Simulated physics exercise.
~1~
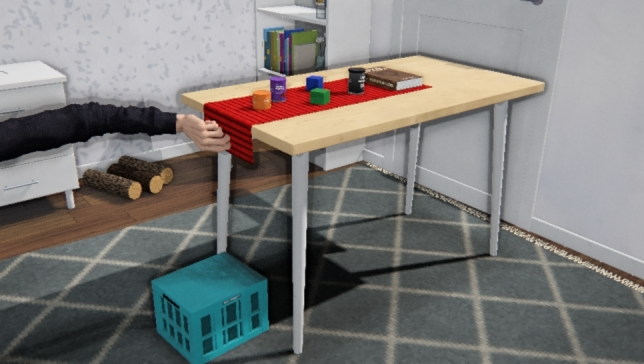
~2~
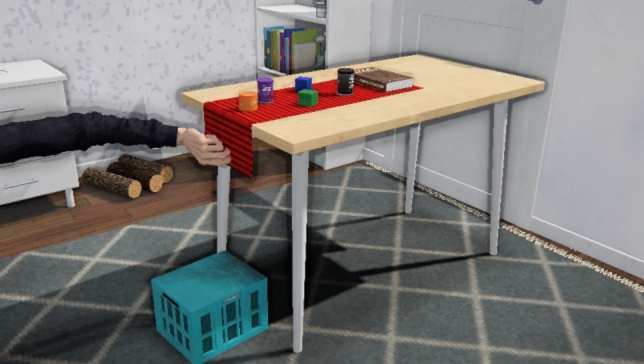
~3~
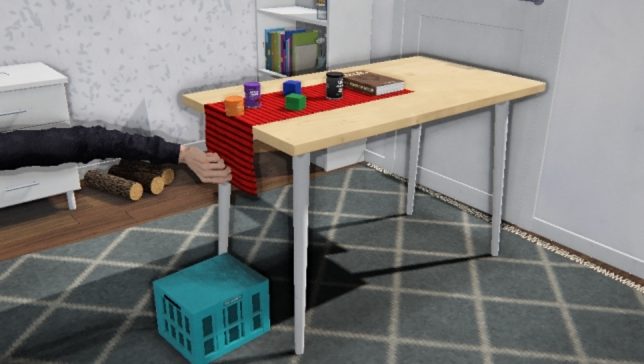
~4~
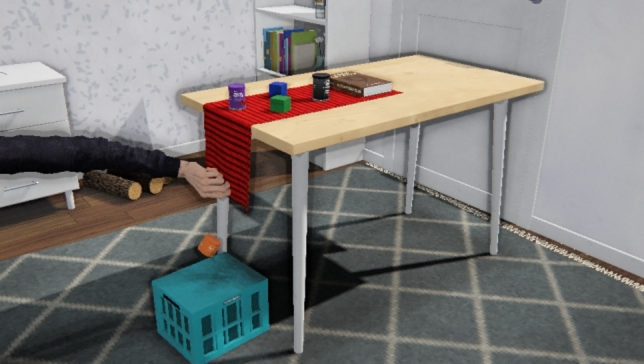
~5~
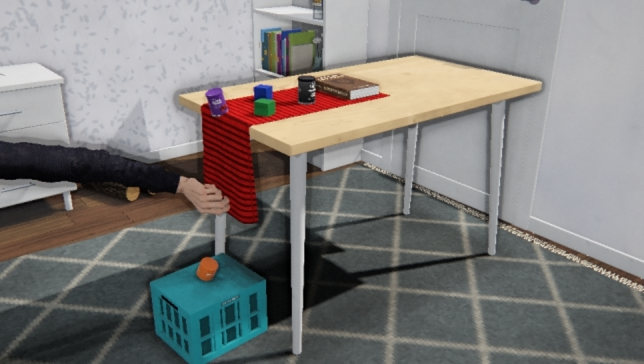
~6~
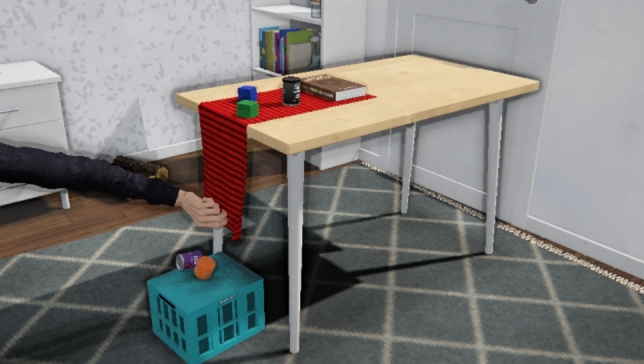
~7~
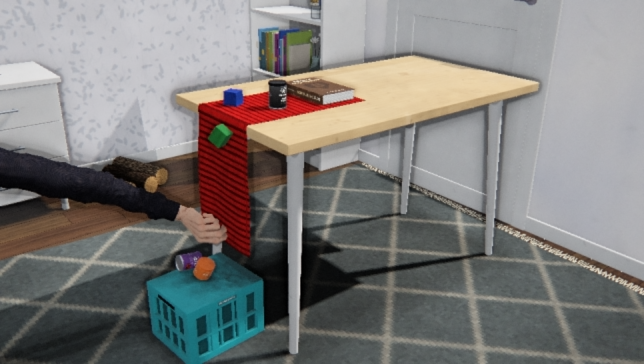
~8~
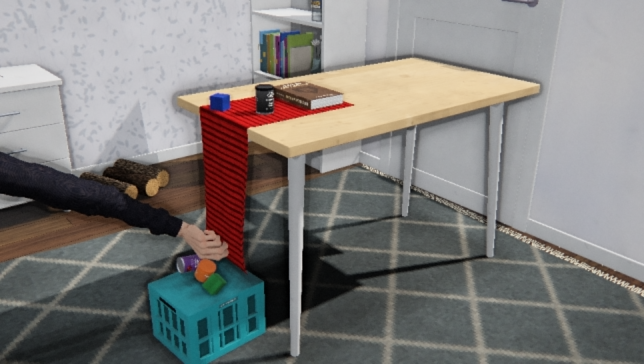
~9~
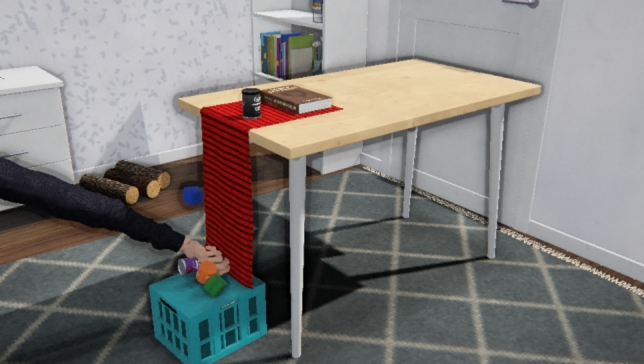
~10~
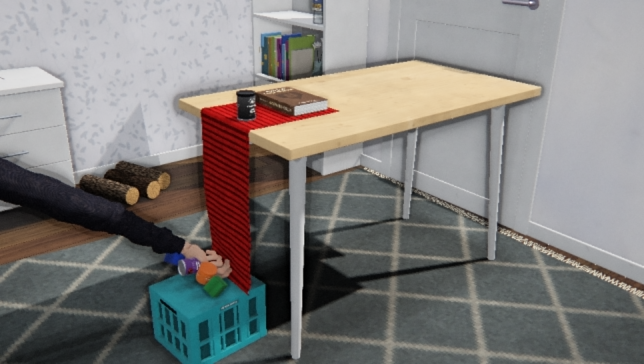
A red striped runner lies over the left end of a pale wooden table, carrying an orange pot, a purple can, blue and green cubes, a black can and a brown book. The slightly swaying view looks down into a room with a grey patterned rug, where a dark-sleeved arm reaches in from the left above a turquoise crate. The hand pulls the runner steadily down. The orange pot drops onto the crate, then the purple can tips after it, followed by the green cube and finally the blue cube. The hem reaches the crate, while the black can and book remain on the table.
